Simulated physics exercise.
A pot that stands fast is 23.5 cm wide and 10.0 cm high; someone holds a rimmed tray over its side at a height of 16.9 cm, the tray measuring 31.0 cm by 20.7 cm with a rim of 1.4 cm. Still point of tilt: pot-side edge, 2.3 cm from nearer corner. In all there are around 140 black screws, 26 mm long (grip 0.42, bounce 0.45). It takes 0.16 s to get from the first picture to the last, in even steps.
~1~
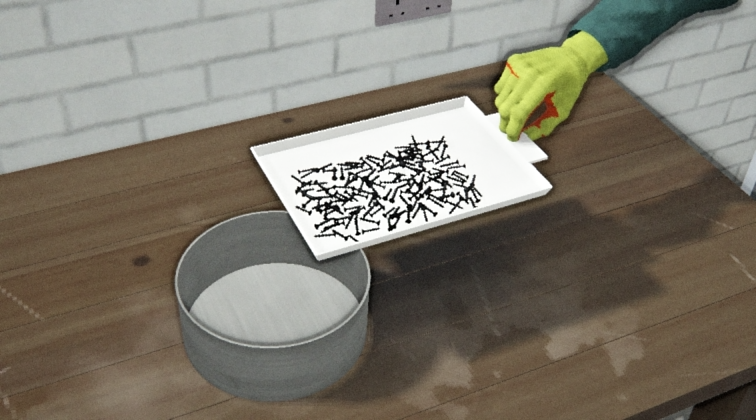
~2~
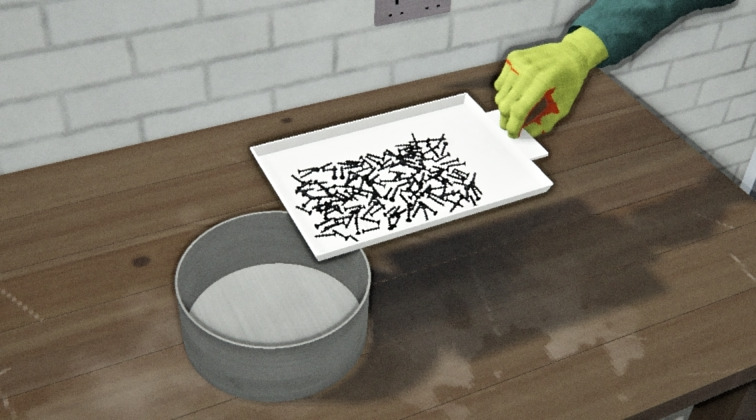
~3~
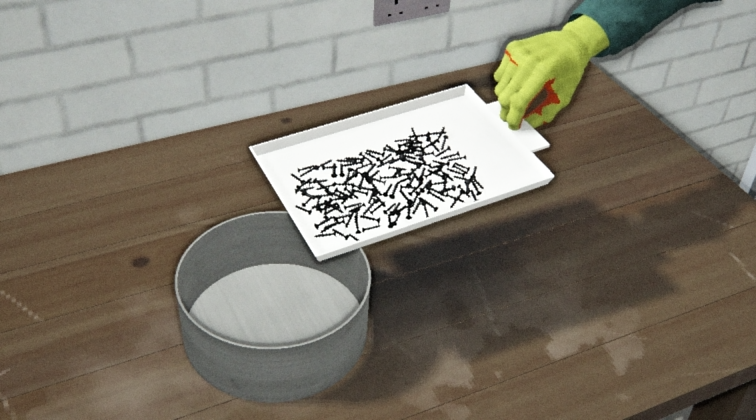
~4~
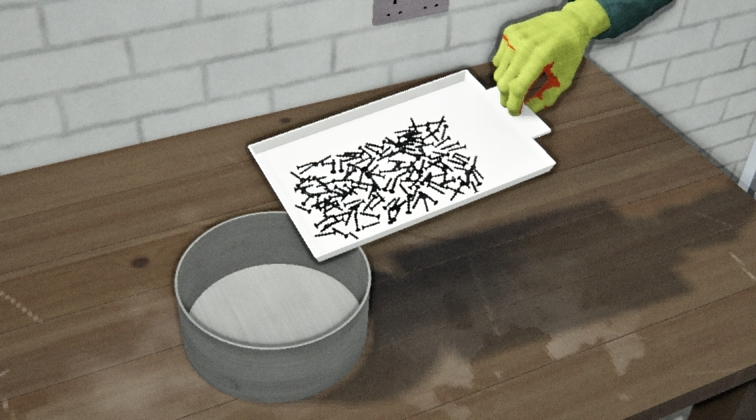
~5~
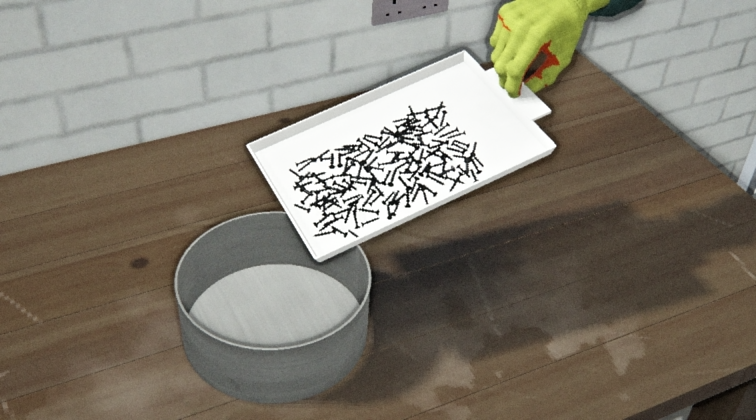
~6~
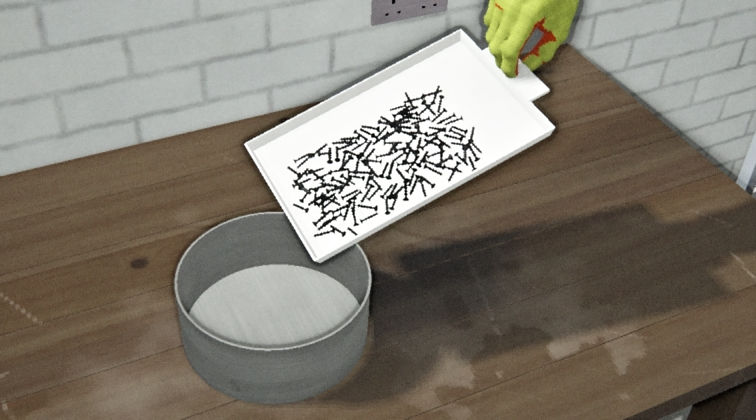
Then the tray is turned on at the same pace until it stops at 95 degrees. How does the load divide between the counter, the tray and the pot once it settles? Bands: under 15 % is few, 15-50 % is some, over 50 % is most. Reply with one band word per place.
Counter few, tray few, pot most.
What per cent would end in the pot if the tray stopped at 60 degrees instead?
It would be near 90 per cent.
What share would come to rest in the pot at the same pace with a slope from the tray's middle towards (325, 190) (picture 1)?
Around 90 percent of them.
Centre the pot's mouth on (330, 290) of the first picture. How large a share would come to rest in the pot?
I'd expect near 75 per cent.
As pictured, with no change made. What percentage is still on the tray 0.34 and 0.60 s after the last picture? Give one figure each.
In turn: 85, 0.
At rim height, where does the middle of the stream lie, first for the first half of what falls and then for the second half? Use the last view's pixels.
First half close to (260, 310), second half close to (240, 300).
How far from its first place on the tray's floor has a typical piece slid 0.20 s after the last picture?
Around 3 centimetres.
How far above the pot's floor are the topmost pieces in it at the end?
It gets to about 2.5 cm.
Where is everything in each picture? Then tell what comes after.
In the first picture, tray tilt 0 degrees, front corners at (319, 251) and (547, 185); middle of the pieces at (389, 182); pot at (274, 274).
In the second picture, tray tilt 1 degrees, front corners at (319, 251) and (547, 182); middle of the pieces at (389, 181).
In the third picture, tray tilt 3 degrees, front corners at (319, 252) and (548, 175), lowest corner left front; middle of the pieces at (389, 177).
In the fourth picture, tray tilt 7 degrees, front corners at (318, 253) and (550, 162), lowest corner left front; middle of the pieces at (389, 171).
In the fifth picture, tray tilt 13 degrees, front corners at (317, 254) and (550, 145), lowest corner left front; middle of the pieces at (388, 163).
In the sixth picture, tray tilt 19 degrees, front corners at (317, 255) and (549, 127), lowest corner left front; middle of the pieces at (385, 155); pot at (274, 275).
Then, 0.20 s after the last picture, tilt 58 degrees; the tray holds 100 %, the pot 0 %.
Then, 0.34 s after the last picture, tilt 85 degrees; the tray holds 85 %, the pot 0 %.
Then, 0.60 s after the last picture, tilt 95 degrees; the tray holds 0 %, the pot 100 %.
In the end, counter 0 %, tray 0 %, pot 100 %.
